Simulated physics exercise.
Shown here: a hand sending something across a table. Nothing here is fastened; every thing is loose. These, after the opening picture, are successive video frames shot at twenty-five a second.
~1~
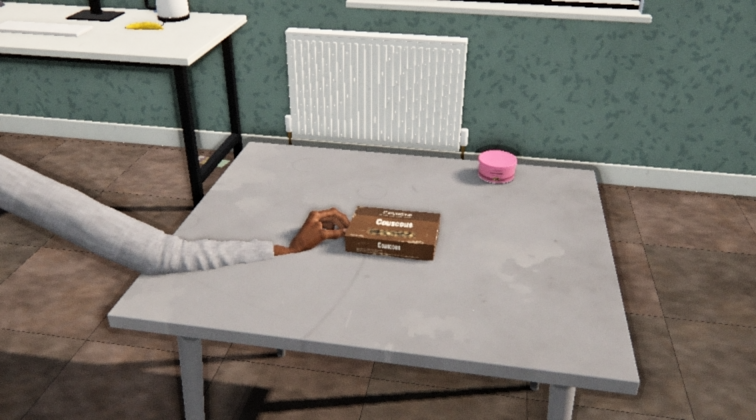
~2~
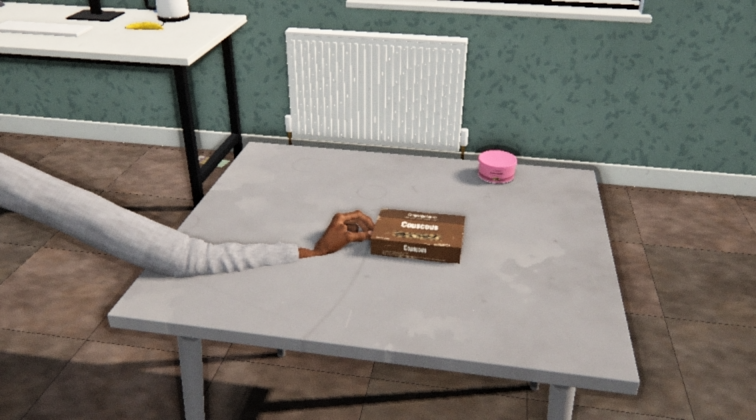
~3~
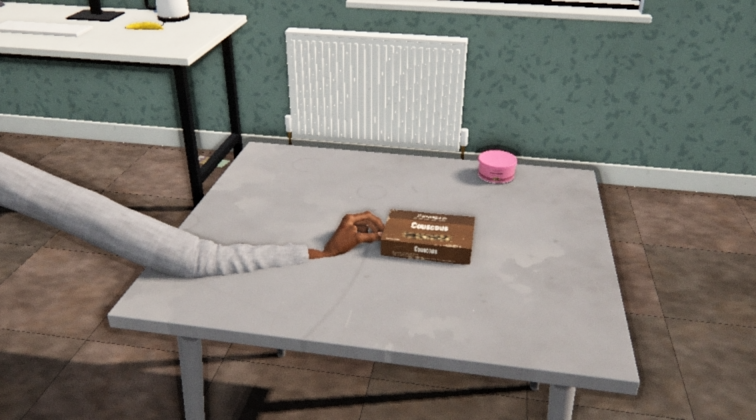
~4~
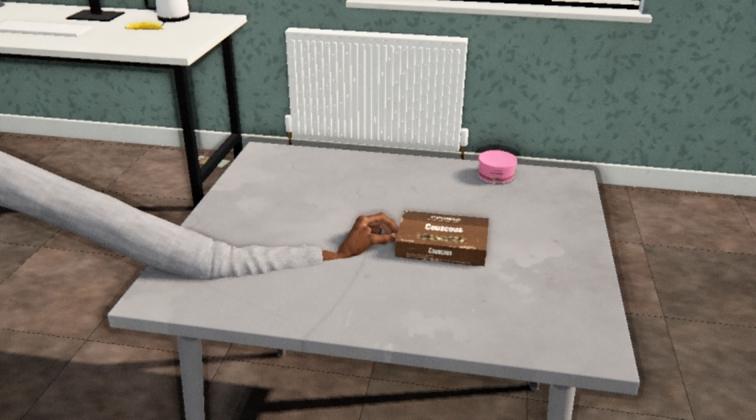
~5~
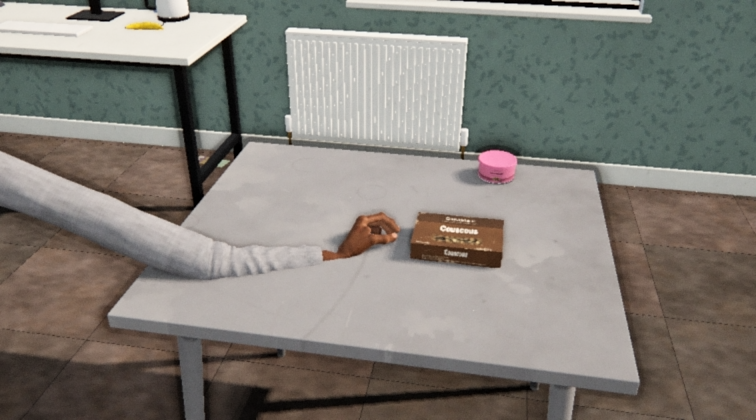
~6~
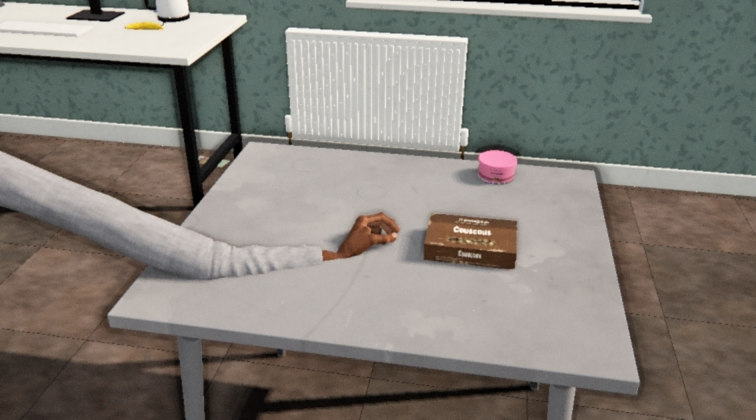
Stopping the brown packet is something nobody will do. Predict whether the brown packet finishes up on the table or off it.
On the table.
Then, 0.10 s later than the last frame, brown packet moved a little near (497, 243).
Then, 0.20 s later than the last frame, brown packet moved about its own width near (510, 244).
When it is over, moved from the start, brown packet. End places, in pixels of the last picture, brown packet near (513, 245).
